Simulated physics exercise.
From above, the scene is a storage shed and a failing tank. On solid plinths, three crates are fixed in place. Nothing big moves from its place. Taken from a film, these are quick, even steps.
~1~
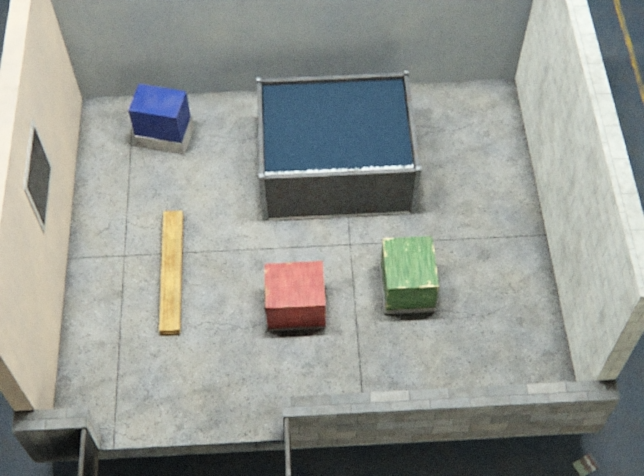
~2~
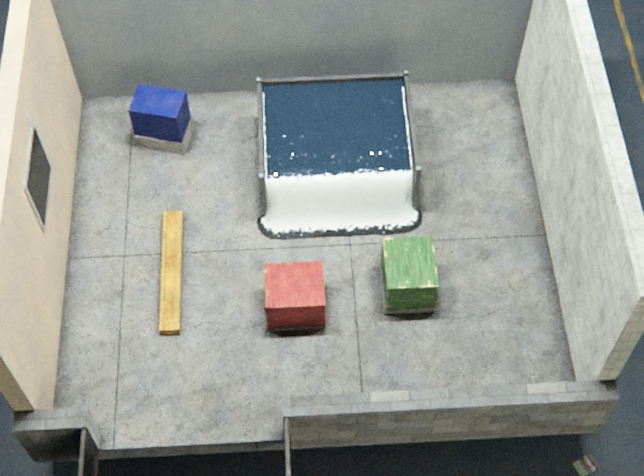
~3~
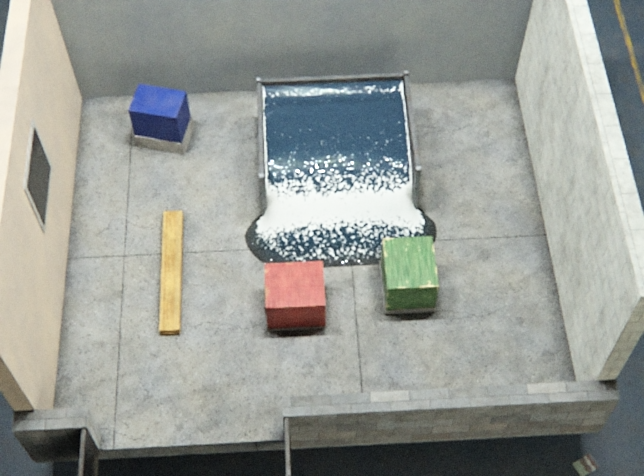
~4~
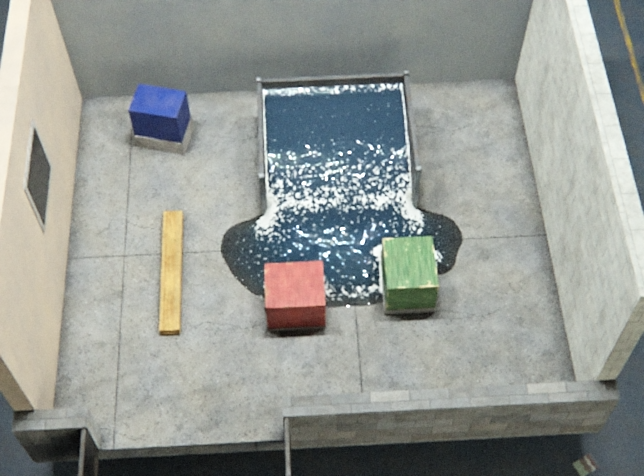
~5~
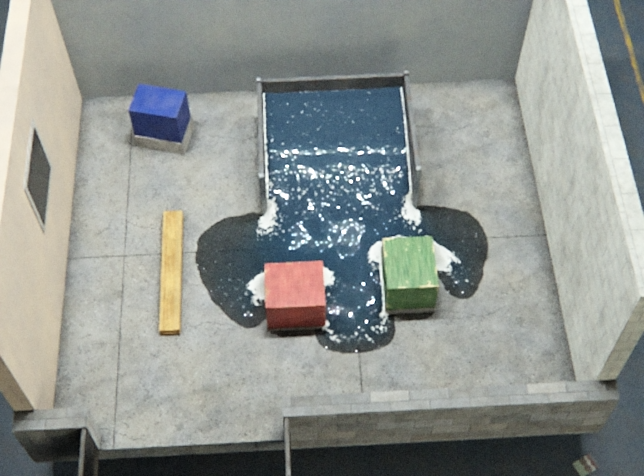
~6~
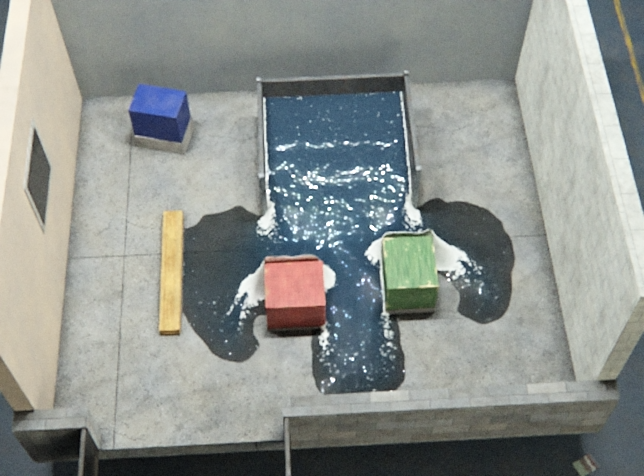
Water poured out of the open front of a tank, spread across the grey floor, then ran around and between the red and green blocks, reaching the yellow bar on the left.
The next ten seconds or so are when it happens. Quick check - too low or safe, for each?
Red crate too low; green crate too low; blue crate safe.
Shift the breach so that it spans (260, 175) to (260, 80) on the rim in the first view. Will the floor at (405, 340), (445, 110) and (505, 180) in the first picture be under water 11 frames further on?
Read off point by point, the answer is not soaked, not soaked, not soaked.
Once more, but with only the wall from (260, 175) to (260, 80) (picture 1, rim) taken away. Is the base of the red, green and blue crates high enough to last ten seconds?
Red is reached; green is not reached; blue is reached.
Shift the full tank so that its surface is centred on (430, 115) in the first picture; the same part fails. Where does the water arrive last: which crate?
Last of all, it's the blue-painted one.
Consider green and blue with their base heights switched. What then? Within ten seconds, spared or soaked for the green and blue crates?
Taking them in turn, the green crate is drenched, then the blue crate is drenched.
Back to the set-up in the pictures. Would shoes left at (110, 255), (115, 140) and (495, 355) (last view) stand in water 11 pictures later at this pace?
Point one sodden, point two left clear, point three sodden.
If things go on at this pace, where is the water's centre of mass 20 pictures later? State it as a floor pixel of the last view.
Roughly (335, 276) in the last picture.
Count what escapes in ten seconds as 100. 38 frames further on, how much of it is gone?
My reading is about 70 per cent.
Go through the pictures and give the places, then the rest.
Still water in the open tank at (336, 128), in the first frame.
Water pours out at (340, 201) and has run to (267, 228), in the second frame.
Water pours out at (340, 201) and has run to (254, 244), in the third frame.
The front is at (446, 266), out from the gap at (340, 203), in the fourth frame.
Water pours out at (340, 204) and has run to (218, 297), in the fifth frame.
Water pours out at (340, 204) and has run to (380, 392), in the sixth frame.
A moment on, water covers 45 % of the floor; the red crate water round its plinth, the green crate water round its plinth, the blue crate not reached.
Next, water covers 65 % of the floor; the red crate water round its plinth, the green crate water round its plinth, the blue crate not reached.
Then, water covers 85 % of the floor; the red crate water round its plinth, the green crate water round its plinth, the blue crate water round its plinth.
Later, water covers 95 % of the floor; the red crate water round its plinth, the green crate water round its plinth, the blue crate water round its plinth.
In the end, water covers 100 % of the floor; the red crate was topped, the green crate was topped, the blue crate stayed above the water.
